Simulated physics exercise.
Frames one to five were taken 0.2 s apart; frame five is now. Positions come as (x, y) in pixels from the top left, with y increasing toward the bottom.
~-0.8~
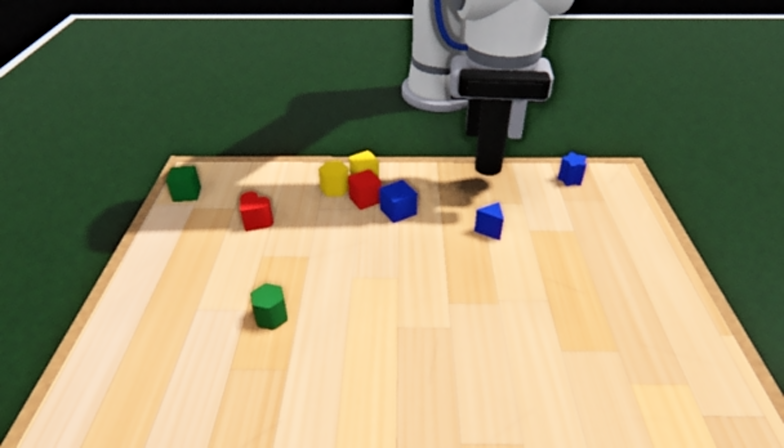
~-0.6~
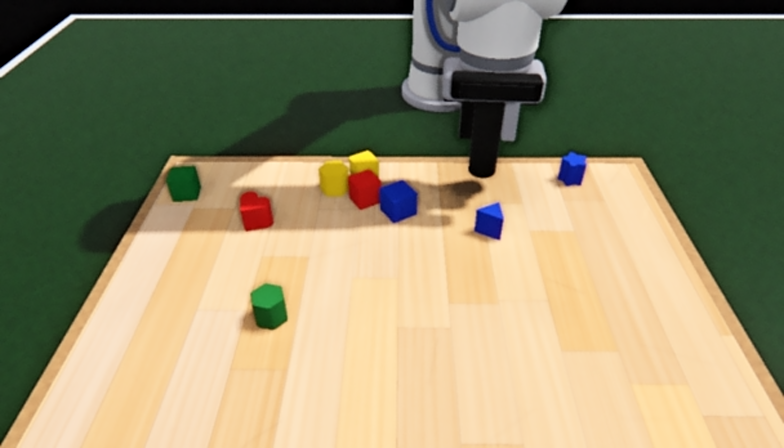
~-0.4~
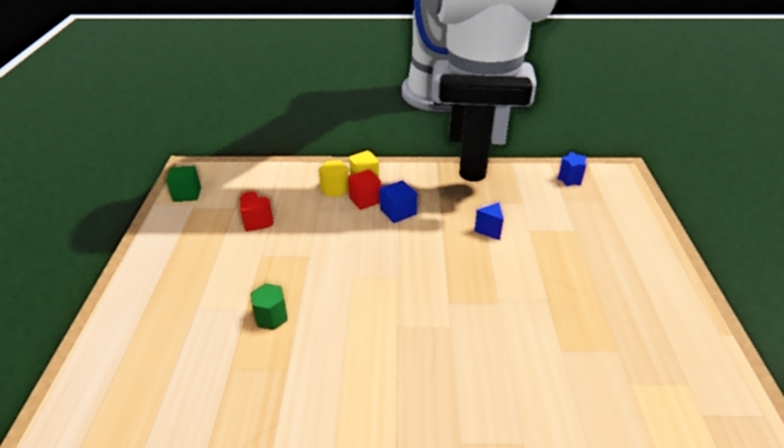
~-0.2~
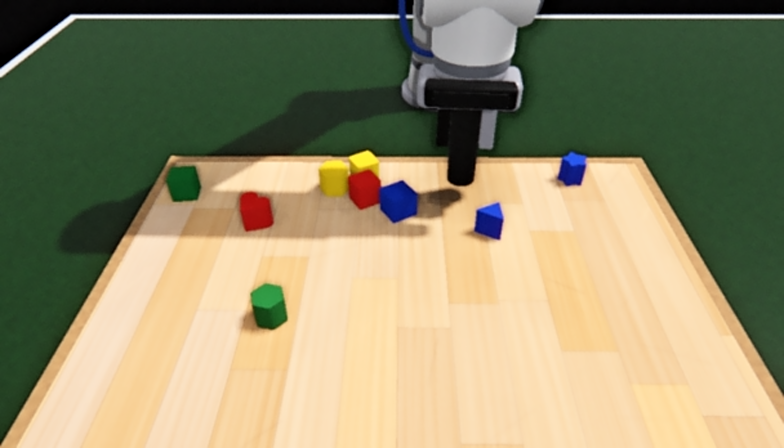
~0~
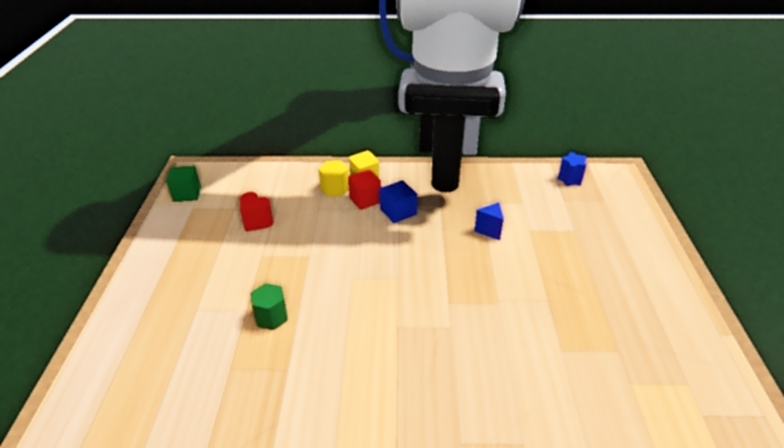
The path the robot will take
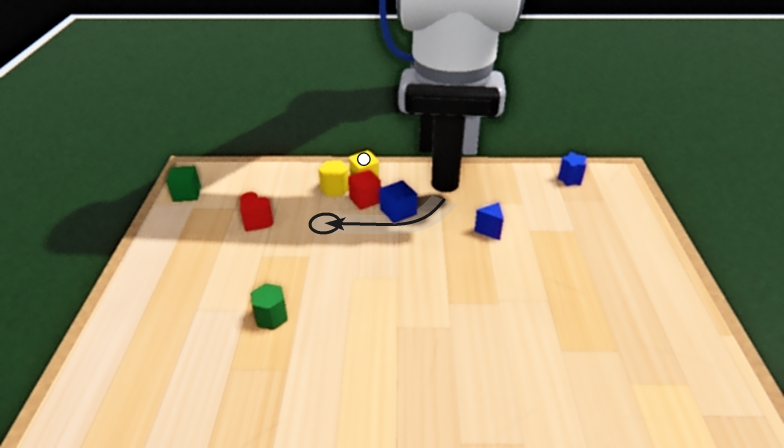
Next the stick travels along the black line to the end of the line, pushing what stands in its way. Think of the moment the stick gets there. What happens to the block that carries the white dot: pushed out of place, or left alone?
It is moved from its place.
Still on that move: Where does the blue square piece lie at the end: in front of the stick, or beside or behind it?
I'm fairly sure the blue square piece slides away from the front of the stick at some point.
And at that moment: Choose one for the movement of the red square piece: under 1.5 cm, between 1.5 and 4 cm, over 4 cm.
The answer will be the middling band, 1.5 to 4 cm.
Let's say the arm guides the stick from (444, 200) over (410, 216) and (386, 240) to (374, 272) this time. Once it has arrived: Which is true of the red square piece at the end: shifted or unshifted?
By the last moment of the path, the red square piece has stayed put.
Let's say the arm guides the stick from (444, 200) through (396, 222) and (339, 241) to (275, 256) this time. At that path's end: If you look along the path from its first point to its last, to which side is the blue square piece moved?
Slides right.
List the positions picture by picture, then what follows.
Lower end of the stick (488, 169), tops of blocks, yellow hexagon (333, 168), yellow square piece (364, 159), red square piece (364, 178), blue square piece (398, 190), blue triangle (493, 210), in the first picture.
Stick (482, 171), blocks as before, in the second picture.
Stick (473, 175), blocks as before, in the third picture.
Stick (460, 179), blocks as before, in the fourth picture.
Stick (445, 185), yellow hexagon (333, 168), yellow square piece (364, 159), red square piece (364, 178), blue square piece (398, 190), blue triangle (493, 210), in the fifth picture.
The drawn path runs from (444, 200) via (417, 221) and (371, 224), ending at (325, 223); the dot is on the yellow square piece.
On the path given first. One third of the way, stick (417, 206); blue square piece (388, 192), turned 35° clockwise.
Two thirds of the way, stick (370, 209); yellow hexagon (327, 163); yellow square piece (362, 155), turned 20° clockwise; red square piece (353, 171); blue square piece (354, 188), turned 95° clockwise.
At the end, stick (323, 208); yellow hexagon (324, 161), turned 20° anticlockwise; yellow square piece (362, 154), turned 20° clockwise; red square piece (348, 169), turned 35° clockwise; blue square piece (336, 184), turned 125° clockwise; blue triangle not moved.
